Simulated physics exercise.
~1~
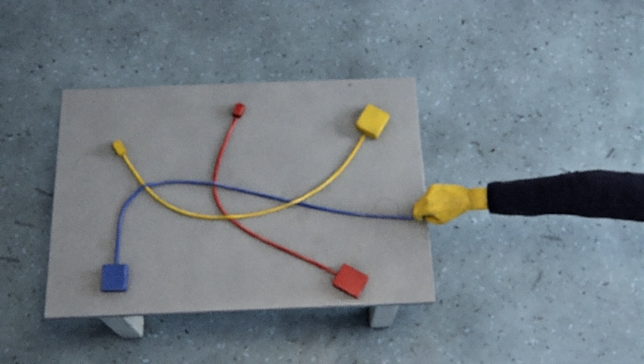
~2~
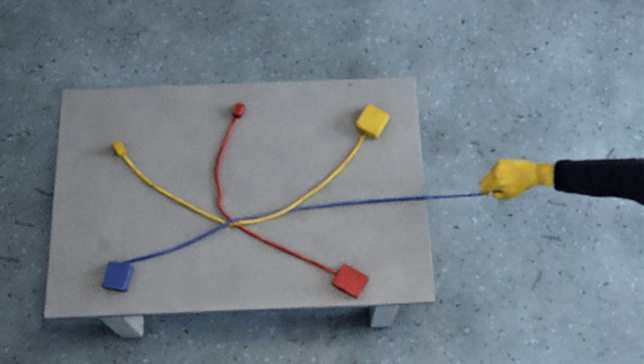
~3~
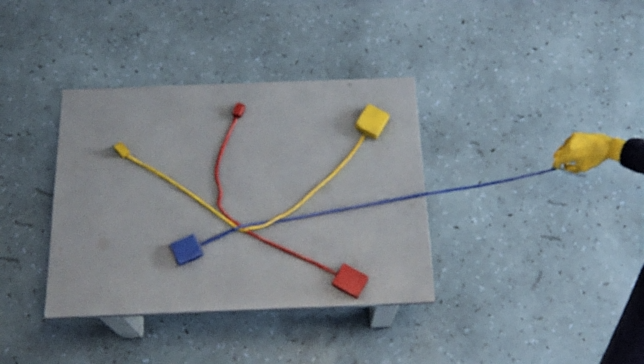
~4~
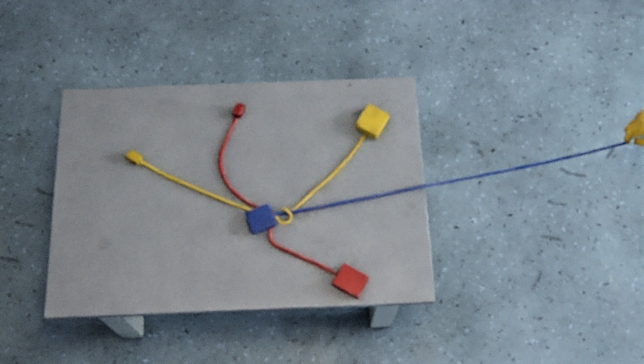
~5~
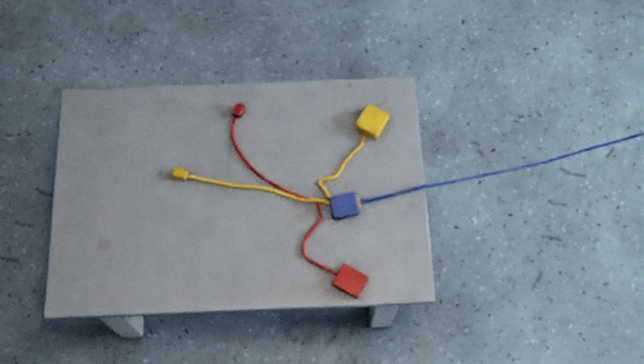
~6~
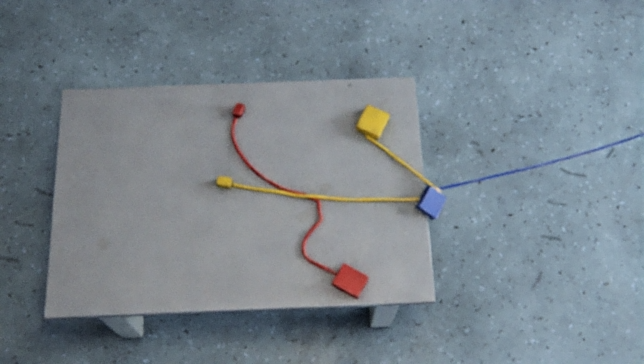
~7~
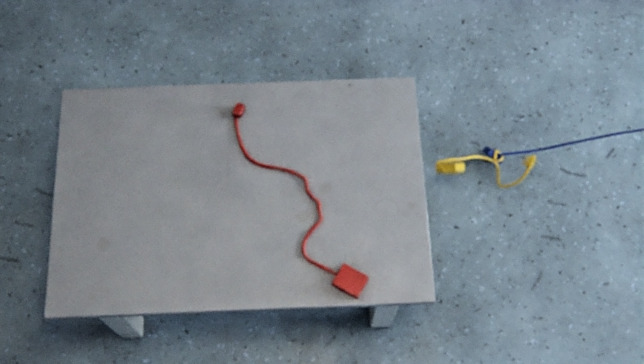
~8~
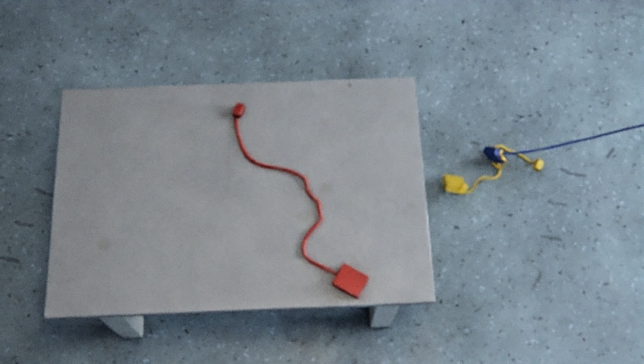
On a grey table standing on a speckled blue-grey floor, blue, yellow and red leads lie crossed, each with a block at one end. A yellow-gloved hand grips the blue lead at the right edge and pulls it away to the right, drawing it taut. The blue block slides across the table, catches the yellow lead and drags it along to the right edge. The blue and yellow pieces go over the edge together and end tangled beyond the table, while the red lead stays behind, its block and plug unmoved.
